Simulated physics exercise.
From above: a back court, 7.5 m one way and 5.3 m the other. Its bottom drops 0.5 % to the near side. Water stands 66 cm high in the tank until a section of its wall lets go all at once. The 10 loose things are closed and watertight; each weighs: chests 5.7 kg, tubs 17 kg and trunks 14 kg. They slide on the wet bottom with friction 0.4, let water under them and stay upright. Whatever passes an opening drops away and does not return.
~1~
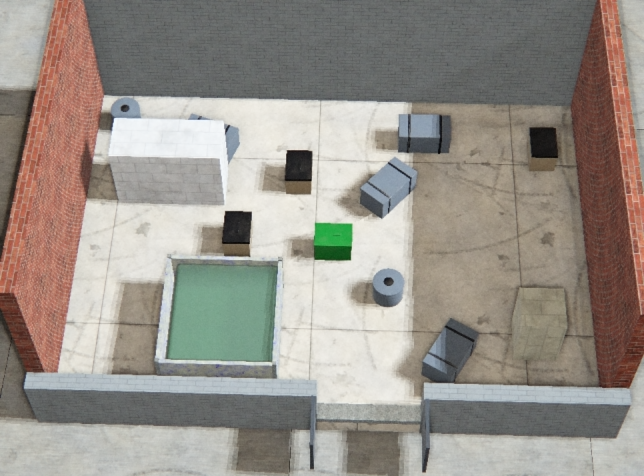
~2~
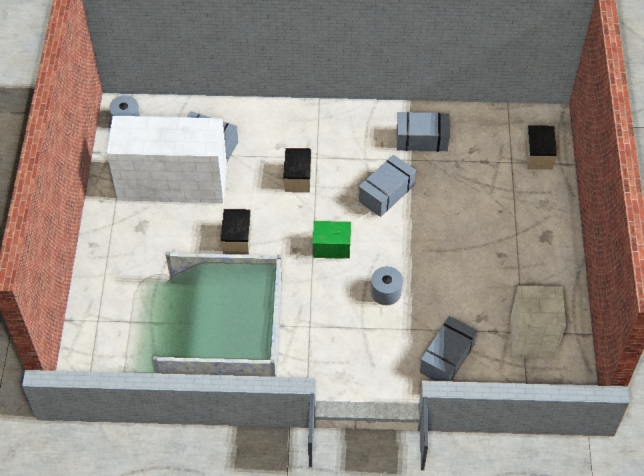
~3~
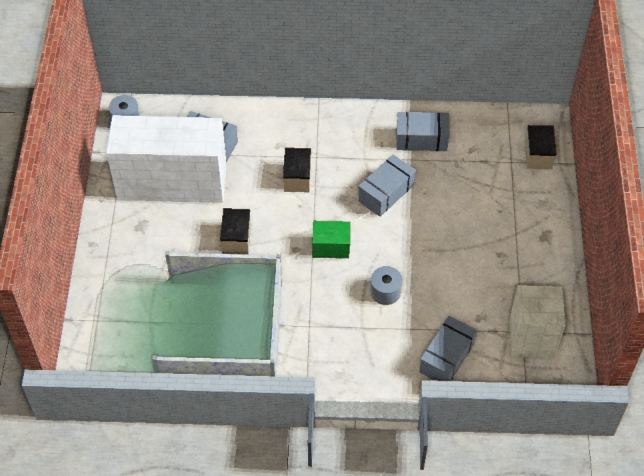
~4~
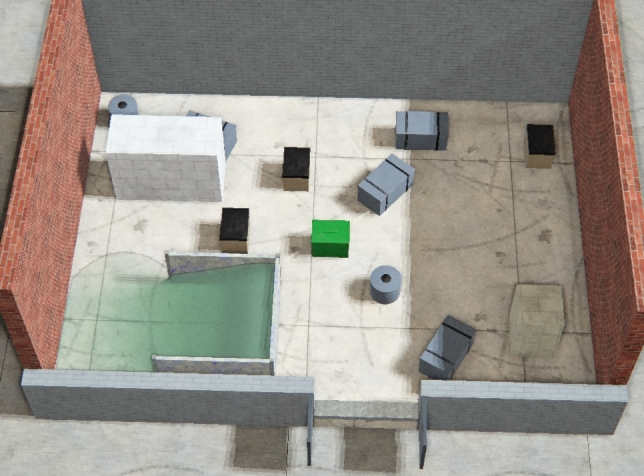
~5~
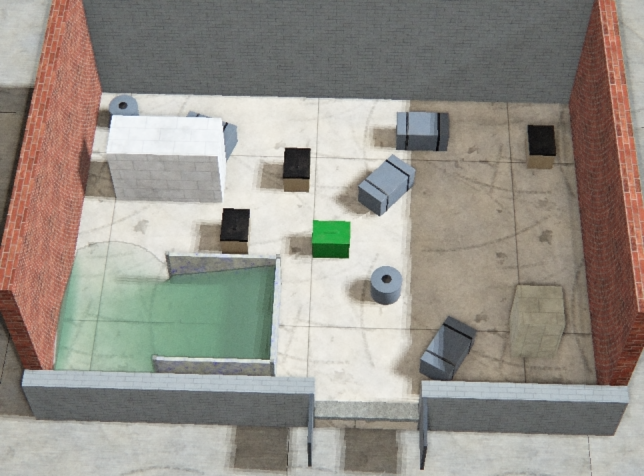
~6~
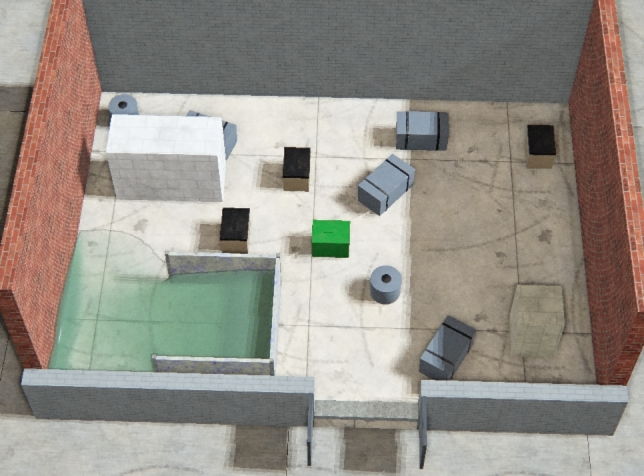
In this clip, a walled court seen from above holds a green chest, dark-topped boxes and grey objects, none of which visibly shift, while greenish water spreads from a low-walled tank's open left side across the floor to the brick wall.
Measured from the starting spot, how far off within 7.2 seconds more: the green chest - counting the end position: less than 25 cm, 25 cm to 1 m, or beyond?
The green chest ends far away.
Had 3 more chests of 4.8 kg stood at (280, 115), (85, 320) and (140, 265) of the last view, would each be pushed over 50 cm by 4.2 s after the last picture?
In turn: Over, more, more.
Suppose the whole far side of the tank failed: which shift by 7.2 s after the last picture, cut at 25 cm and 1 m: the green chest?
Then the green chest is nudged along.
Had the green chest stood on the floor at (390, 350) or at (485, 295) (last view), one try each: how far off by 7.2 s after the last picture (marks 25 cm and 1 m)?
In turn: It moves a short way; it slides a little.
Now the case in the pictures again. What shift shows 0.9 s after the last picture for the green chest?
About 0 cm.
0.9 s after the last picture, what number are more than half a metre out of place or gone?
By then 0.
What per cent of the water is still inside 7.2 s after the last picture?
About 98 per cent.
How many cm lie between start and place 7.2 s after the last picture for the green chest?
About 300 cm.
Then, 0.9 s after the last picture the green chest is near (331, 231), 0.0 m from its start, aground; 0 of 10 are out; 0 afloat.
Then, 2.8 s after the last picture the green chest is near (349, 241), 0.3 m from its start, aground; 0 of 10 are out; 0 afloat.
Then, 4.8 s after the last picture the green chest is near (448, 243), 1.7 m from its start, afloat; 0 of 10 are out; 3 afloat.
Then, 7.2 s after the last picture the green chest is near (553, 254), 3.2 m from its start, afloat; 0 of 10 are out; 5 afloat.
